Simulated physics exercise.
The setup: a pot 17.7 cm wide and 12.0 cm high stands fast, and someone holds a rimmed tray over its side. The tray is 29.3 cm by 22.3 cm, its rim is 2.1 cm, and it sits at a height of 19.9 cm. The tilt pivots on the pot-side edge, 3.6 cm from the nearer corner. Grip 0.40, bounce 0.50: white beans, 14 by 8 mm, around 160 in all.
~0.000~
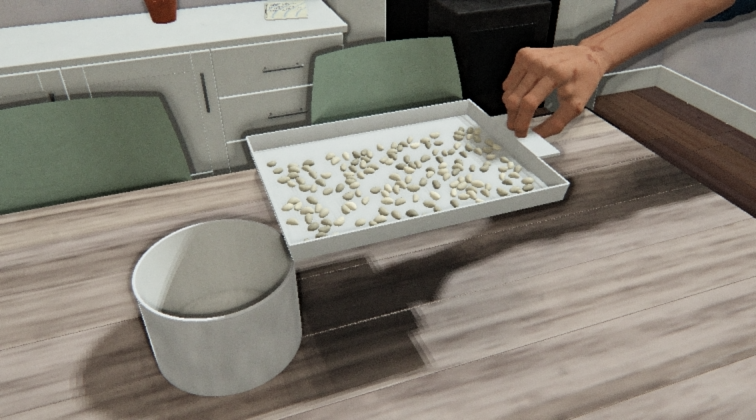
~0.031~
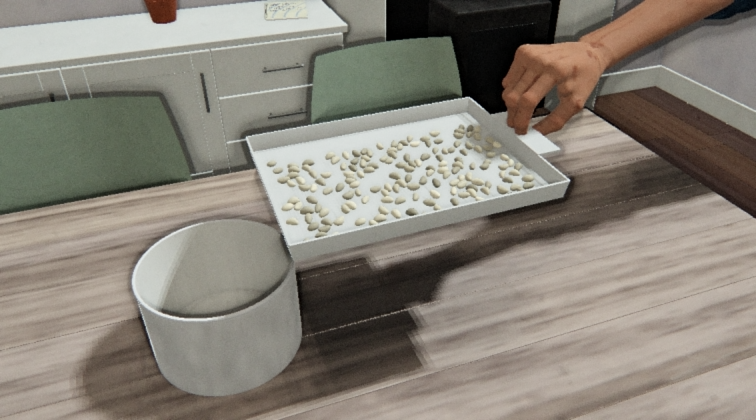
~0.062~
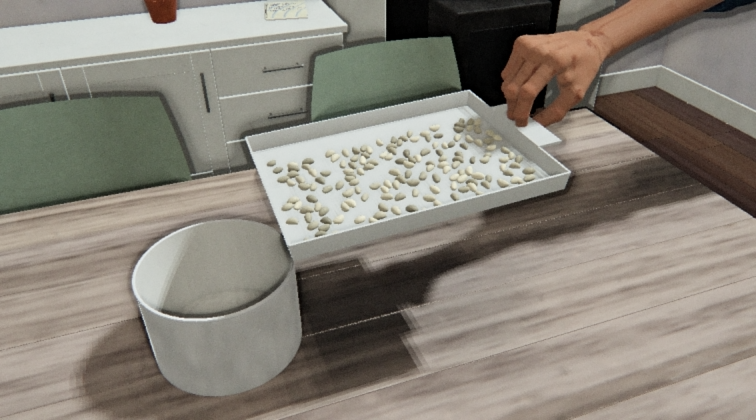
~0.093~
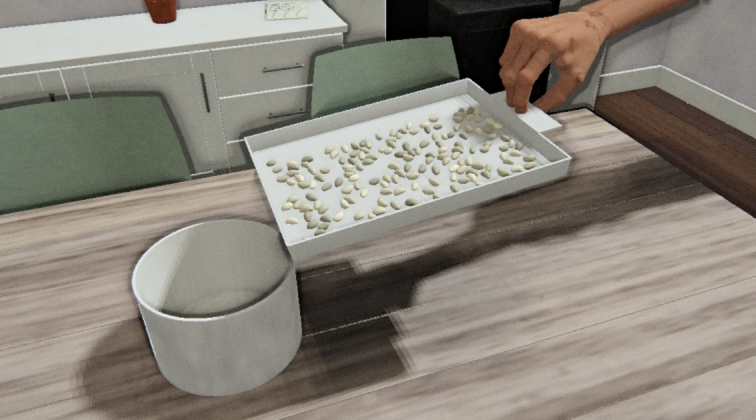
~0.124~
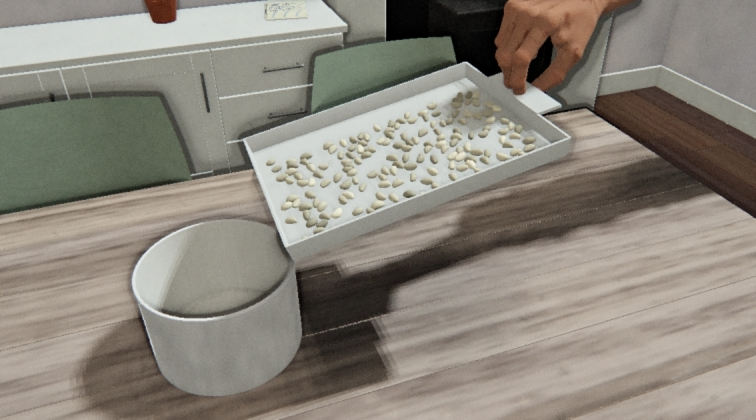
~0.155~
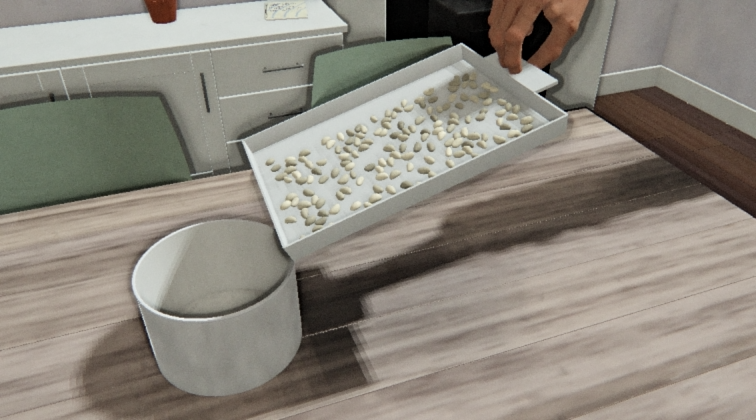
A hand tilted a white rimmed tray of scattered white beans, raising its right end slowly at first and then more steeply, while its left edge stayed beside a still, empty pot on the wooden table.
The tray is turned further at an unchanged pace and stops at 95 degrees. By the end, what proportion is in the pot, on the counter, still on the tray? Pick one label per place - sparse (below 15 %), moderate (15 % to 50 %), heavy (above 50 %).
Pot: Heavy; counter: Moderate; tray: Sparse.
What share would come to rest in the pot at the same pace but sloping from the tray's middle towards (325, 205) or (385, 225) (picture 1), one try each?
The share comes to roughly 20 in a hundred, then roughly 0 in a hundred.
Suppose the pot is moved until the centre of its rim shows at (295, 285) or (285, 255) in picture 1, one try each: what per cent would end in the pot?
Estimates: 30 % and 40 %, in that order.
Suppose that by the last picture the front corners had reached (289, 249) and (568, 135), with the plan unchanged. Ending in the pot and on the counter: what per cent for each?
Split: Pot = 10, counter = 90.
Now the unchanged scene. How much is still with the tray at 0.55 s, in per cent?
About 95 per cent.
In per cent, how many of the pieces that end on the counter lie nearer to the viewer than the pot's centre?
Share: Roughly 60 %.
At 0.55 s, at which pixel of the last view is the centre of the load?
Estimated centre of load: Around (260, 197).
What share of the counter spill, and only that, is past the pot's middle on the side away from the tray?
I'd put it close to 80 per cent.
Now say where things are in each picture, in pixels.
Tray tilt 0 degrees, front corners at (292, 243) and (565, 183); middle of the pieces at (408, 179); pot at (215, 264), in the first frame.
Tray tilt 1 degrees, front corners at (292, 243) and (565, 180); middle of the pieces at (408, 178), in the second frame.
Tray tilt 3 degrees, front corners at (291, 243) and (566, 171); middle of the pieces at (408, 174), in the third frame.
Tray tilt 6 degrees, front corners at (290, 243) and (567, 157), lowest corner left back; middle of the pieces at (408, 167), in the fourth frame.
Tray tilt 11 degrees, front corners at (288, 243) and (566, 137), lowest corner left back; middle of the pieces at (406, 158), in the fifth frame.
Tray tilt 16 degrees, front corners at (286, 244) and (563, 115), lowest corner left back; middle of the pieces at (403, 147); pot at (215, 264). The tray's pace is about 170 degrees a second, in the sixth frame.
After 0.39 s, tilt 56 degrees; the tray holds 100 %, the pot 0 %.
After 0.55 s, tilt 83 degrees; the tray holds 95 %, the pot 0 %.
Then, at 0.83 s, tilt 95 degrees; the tray holds 10 %, the pot 60 %.
At rest (2.0 s), pot 75 %, counter 25 %, tray 5 %.
